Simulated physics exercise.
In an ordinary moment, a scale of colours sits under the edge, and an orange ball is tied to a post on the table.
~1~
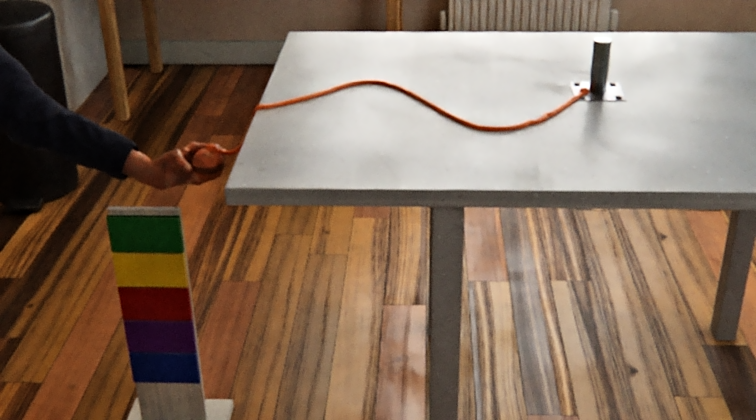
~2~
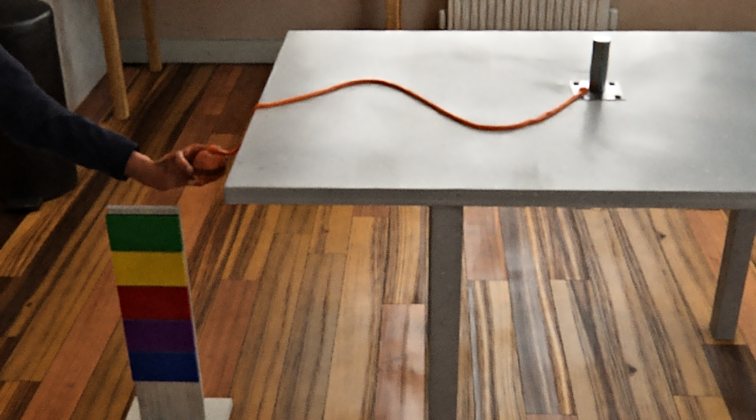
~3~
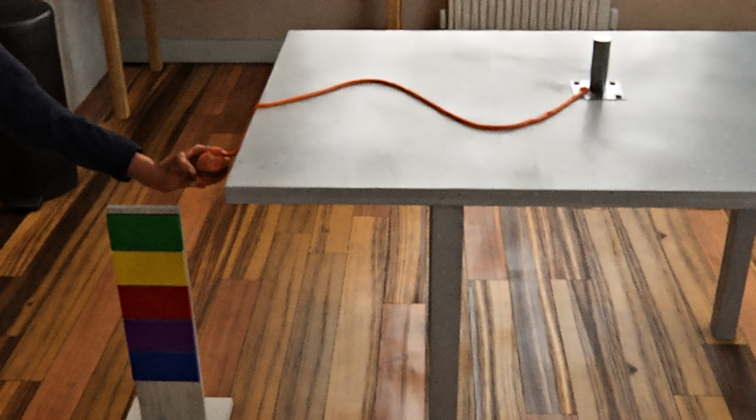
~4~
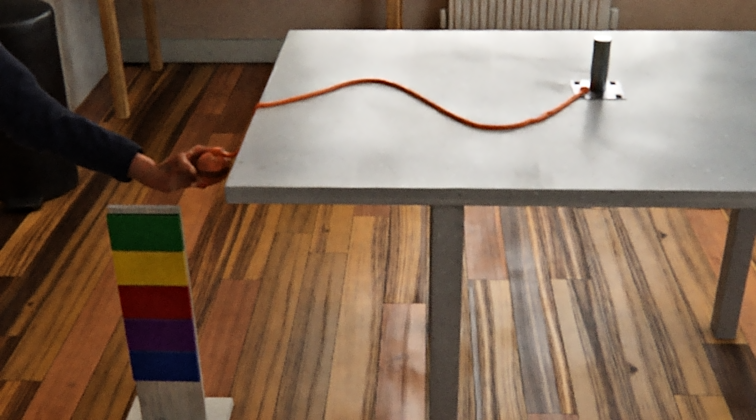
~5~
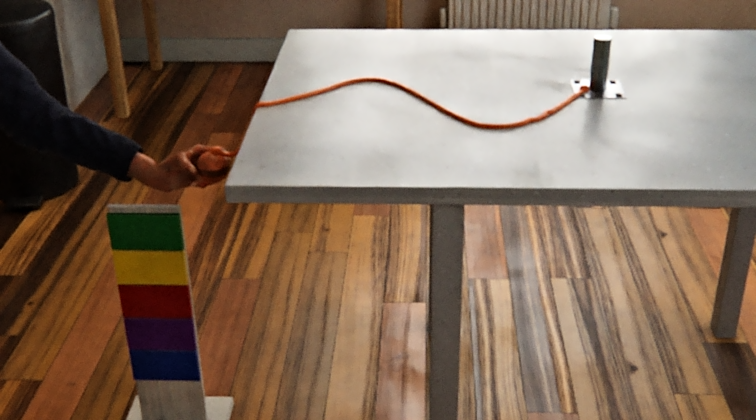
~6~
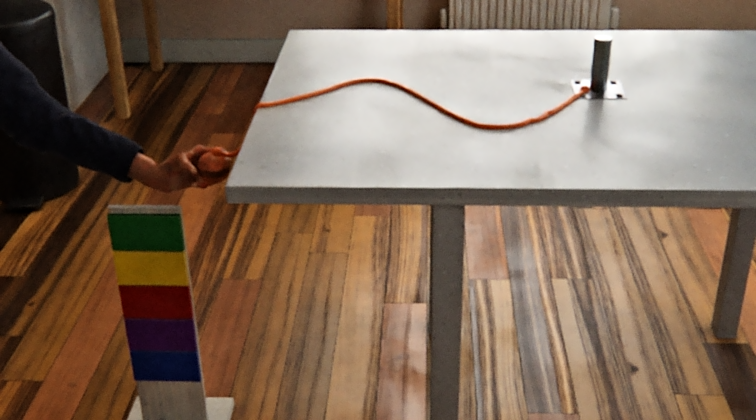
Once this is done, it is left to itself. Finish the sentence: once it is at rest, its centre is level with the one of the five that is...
Red.
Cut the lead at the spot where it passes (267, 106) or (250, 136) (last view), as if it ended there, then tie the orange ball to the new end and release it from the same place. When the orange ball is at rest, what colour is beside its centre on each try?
In order, the results are green and yellow.
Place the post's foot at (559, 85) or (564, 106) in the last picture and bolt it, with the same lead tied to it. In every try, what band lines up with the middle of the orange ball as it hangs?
First try: Purple; second try: Purple.
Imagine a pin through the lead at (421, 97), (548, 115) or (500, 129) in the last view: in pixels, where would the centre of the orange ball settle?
Results: (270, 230); (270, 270); (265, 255).
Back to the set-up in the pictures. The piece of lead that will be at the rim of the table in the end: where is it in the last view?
You'll find it somewhere around (367, 80).
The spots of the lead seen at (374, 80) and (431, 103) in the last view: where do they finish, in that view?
The first lands at (265, 106), while the second lands at (356, 101).
Soon after, ball near (269, 292); level with red.
After that, ball near (272, 299); level with red.
In the end, ball near (272, 300); level with red. The red one.
